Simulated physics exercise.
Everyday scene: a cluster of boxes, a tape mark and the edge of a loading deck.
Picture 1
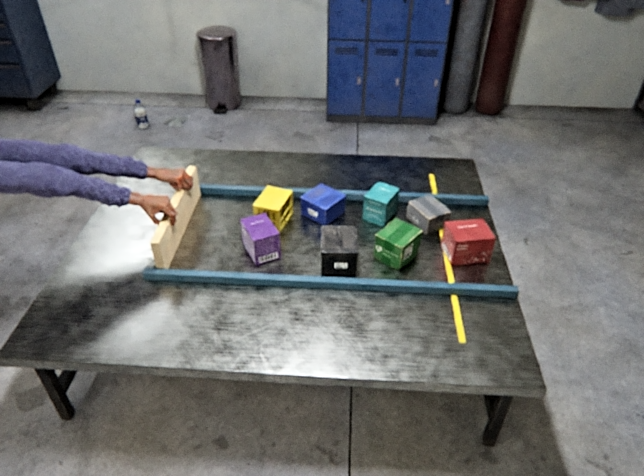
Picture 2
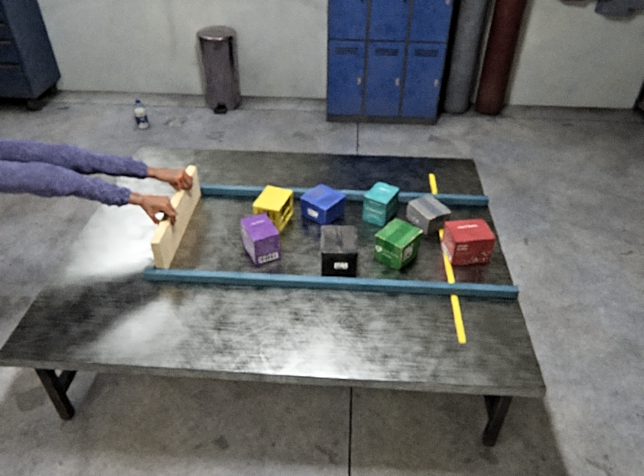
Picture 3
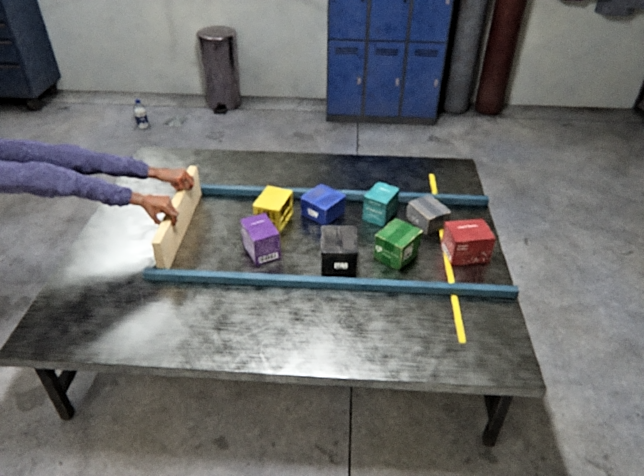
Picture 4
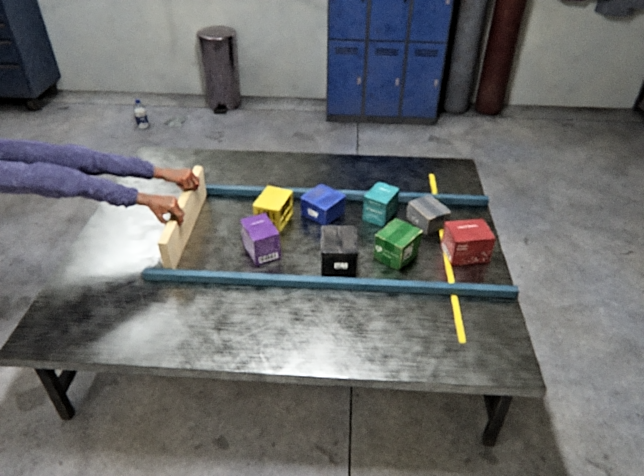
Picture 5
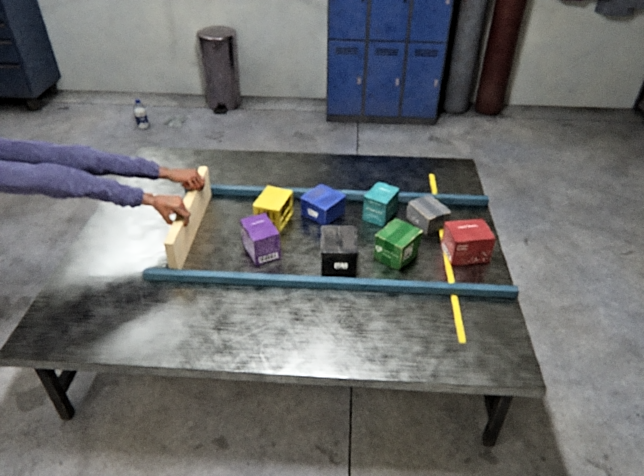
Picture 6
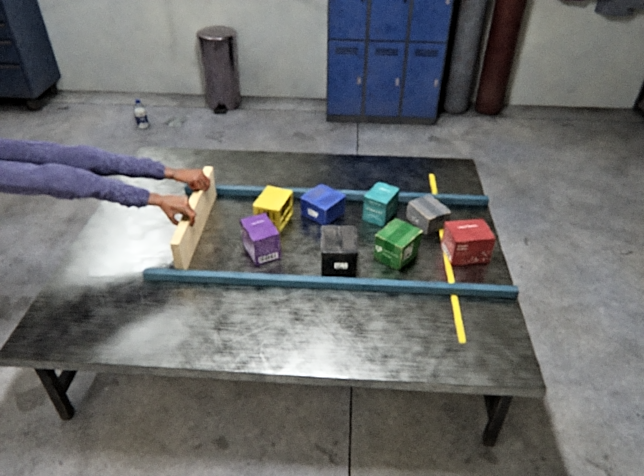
On a dark table, two hands slide a wooden plank slightly right toward colourful boxes.
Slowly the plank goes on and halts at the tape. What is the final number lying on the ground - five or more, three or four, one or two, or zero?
The drop will claim three or four of them.
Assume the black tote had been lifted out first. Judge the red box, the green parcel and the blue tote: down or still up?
Red box drops; green parcel stays put; blue tote stays put.
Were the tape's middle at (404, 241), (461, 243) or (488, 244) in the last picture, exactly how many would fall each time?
The three tries give 2, 6 and 8.
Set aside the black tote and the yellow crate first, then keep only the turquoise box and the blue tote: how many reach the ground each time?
The answer is 2 and then 2.
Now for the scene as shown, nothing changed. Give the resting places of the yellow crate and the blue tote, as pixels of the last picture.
Reading them off: First (456, 215); then (484, 206).
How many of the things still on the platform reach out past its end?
Answer: 2.
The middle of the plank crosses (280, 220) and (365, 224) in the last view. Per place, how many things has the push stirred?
By then 3, and later 8.
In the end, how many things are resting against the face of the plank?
2 are in contact with it.
Early on, none off yet; red box at rest near (467, 242); grey box at rest near (428, 214); green parcel at rest near (397, 245).
Finally, the number that fall off is three or four; lost, turquoise box, green parcel, grey box and red box.
